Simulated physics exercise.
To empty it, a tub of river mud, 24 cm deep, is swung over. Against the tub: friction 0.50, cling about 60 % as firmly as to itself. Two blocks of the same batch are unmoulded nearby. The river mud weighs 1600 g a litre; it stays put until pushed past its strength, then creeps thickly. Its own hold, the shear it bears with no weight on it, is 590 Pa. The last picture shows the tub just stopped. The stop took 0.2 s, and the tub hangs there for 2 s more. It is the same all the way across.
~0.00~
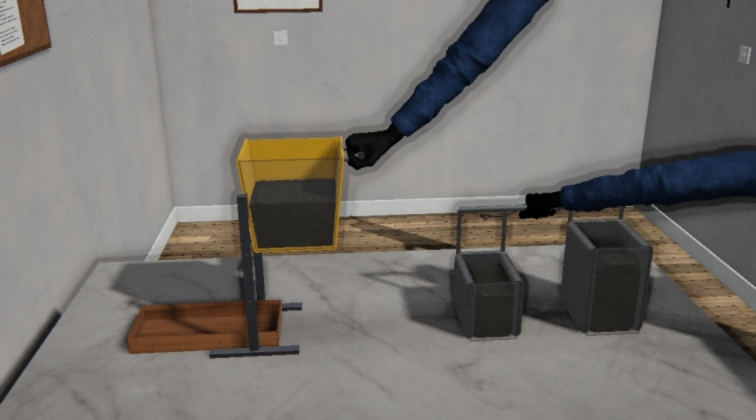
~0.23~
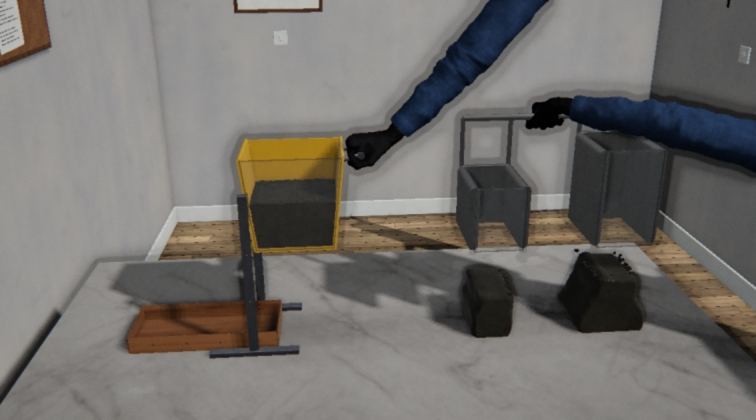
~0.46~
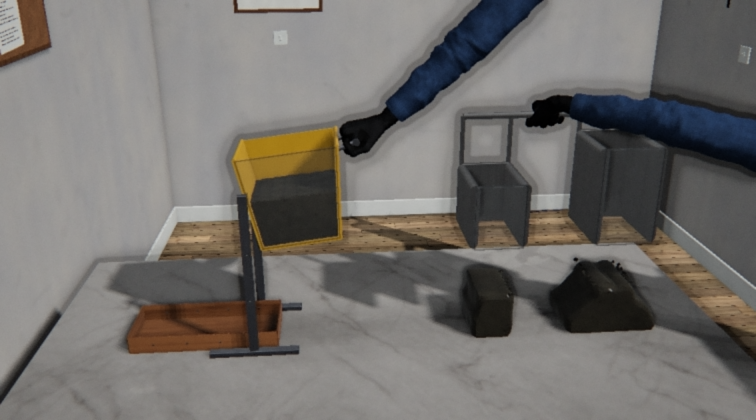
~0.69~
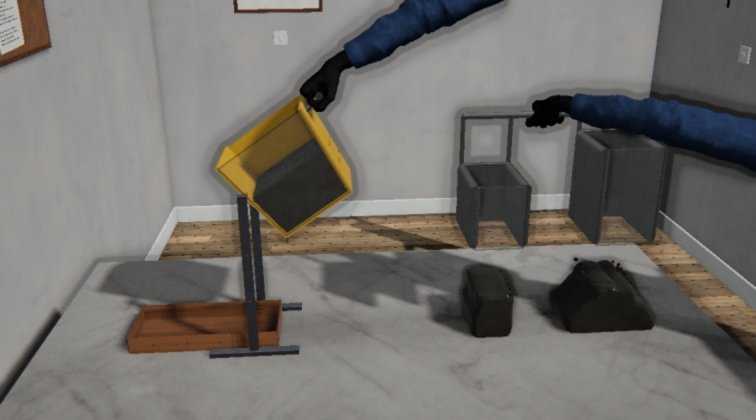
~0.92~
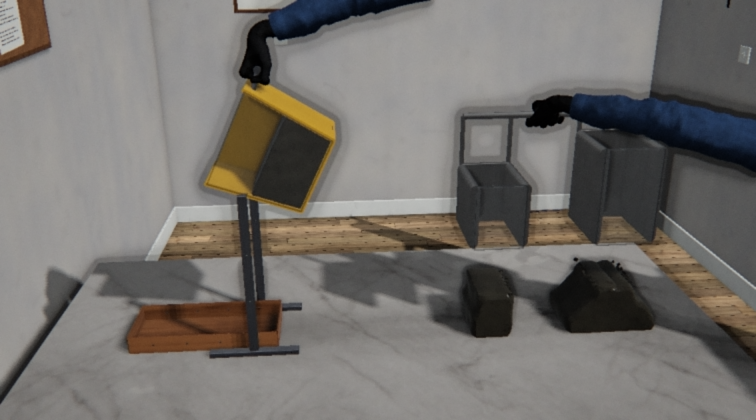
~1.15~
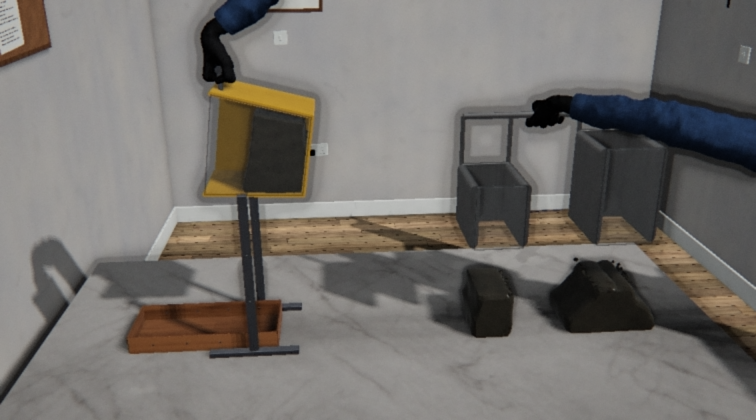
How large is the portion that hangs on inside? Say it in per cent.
About 100 %.
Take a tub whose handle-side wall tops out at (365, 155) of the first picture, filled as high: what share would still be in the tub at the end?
It would be near 80 %.
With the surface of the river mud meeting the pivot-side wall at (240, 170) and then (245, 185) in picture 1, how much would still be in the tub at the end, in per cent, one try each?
In that order: 65 %, 90 %.
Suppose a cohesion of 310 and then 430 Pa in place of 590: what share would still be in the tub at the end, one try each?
In turn about 75 %, 95 %.
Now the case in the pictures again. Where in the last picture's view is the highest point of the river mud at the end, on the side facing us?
At about (240, 137).
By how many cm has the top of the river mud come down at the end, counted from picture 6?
Some 5 cm.
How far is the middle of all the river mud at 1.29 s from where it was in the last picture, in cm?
Some 3 cm.
After 1.29 s, the tub is at 82 degrees and holds 100 %.
After 1.46 s, the tub is at 82 degrees and holds 100 %.
After 1.63 s, the tub is at 82 degrees and holds 100 %.
After 1.80 s, the tub is at 82 degrees and holds 100 %.
After 3.15 s, at the end, the tub is at 82 degrees and holds 100 %.
